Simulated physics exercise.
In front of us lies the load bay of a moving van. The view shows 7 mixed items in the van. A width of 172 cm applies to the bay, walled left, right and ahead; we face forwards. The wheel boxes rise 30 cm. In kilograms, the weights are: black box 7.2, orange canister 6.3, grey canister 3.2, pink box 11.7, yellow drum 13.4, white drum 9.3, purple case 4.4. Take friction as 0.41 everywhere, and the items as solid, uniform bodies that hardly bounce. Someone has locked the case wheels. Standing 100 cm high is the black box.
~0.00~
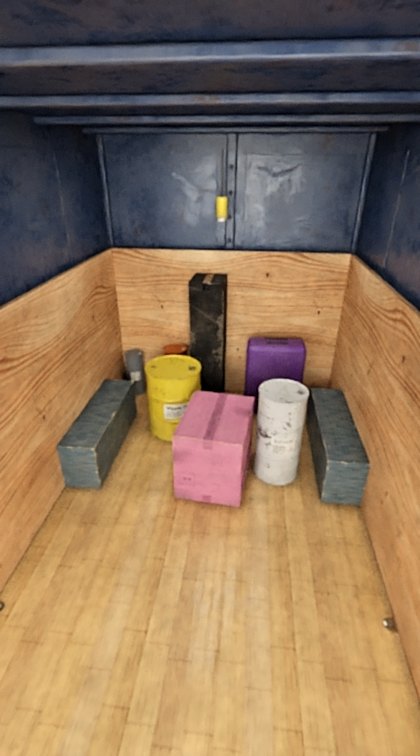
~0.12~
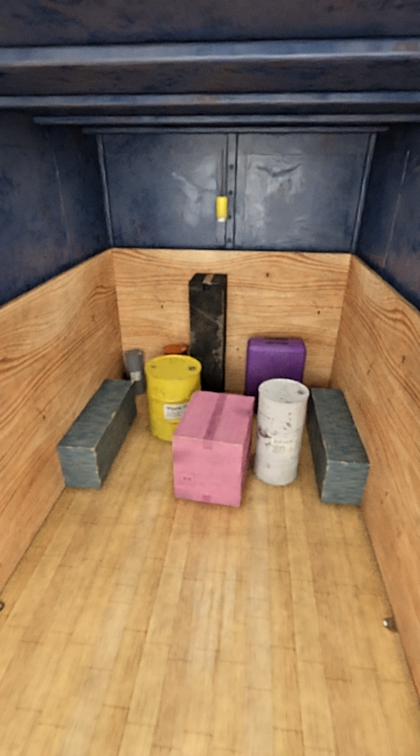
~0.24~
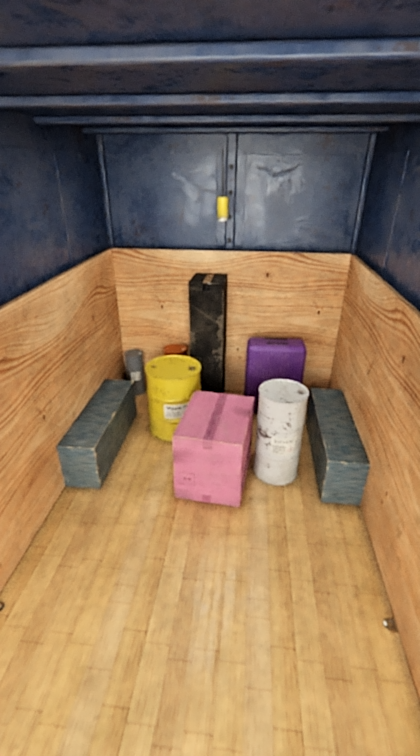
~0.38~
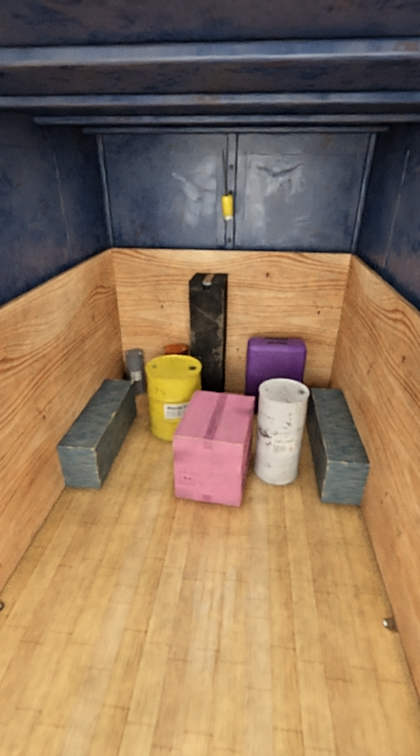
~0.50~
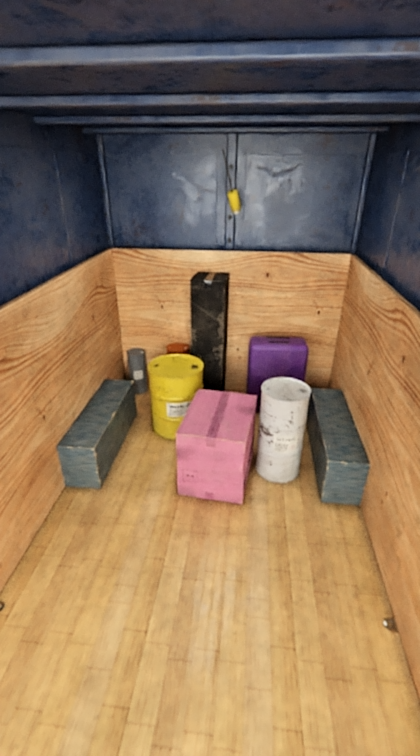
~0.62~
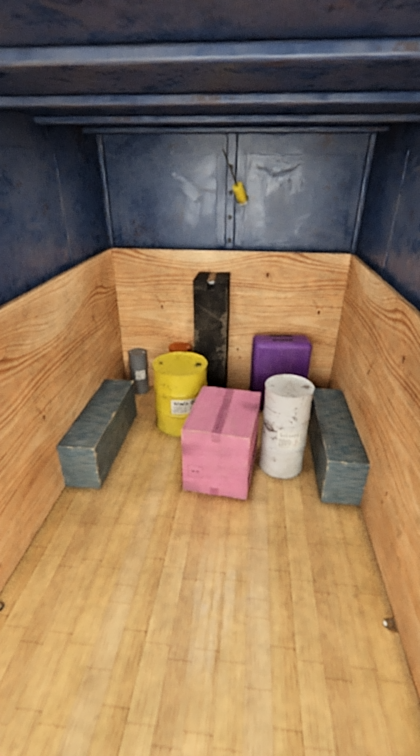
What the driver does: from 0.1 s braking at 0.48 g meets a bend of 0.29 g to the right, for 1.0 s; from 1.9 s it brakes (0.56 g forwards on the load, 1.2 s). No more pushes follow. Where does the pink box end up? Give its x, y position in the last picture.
The pink box ends up at about (244, 402).
By 0.72 s, push 0.48 g forwards, 0.29 g right; pink box 13 cm from its spot near (229, 435); purple case 13 cm from its spot; white drum 12 cm from its spot.
By 0.92 s, push 0.35 g forwards, 0.21 g right; pink box 28 cm from its spot near (241, 424); white drum 24 cm from its spot; purple case 18 cm from its spot.
By 2.12 s, push 0.49 g forwards; pink box 39 cm from its spot near (242, 414); white drum 30 cm from its spot; purple case 18 cm from its spot.
By 2.62 s, push 0.56 g forwards; pink box 53 cm from its spot near (244, 402); white drum 48 cm from its spot; purple case 18 cm from its spot.
When it is over (3.6 s), not toppled but over 15 cm from the start, pink box, white drum and purple case; the other 4 within 15 cm of the start. In the last view, pink box near (244, 402).
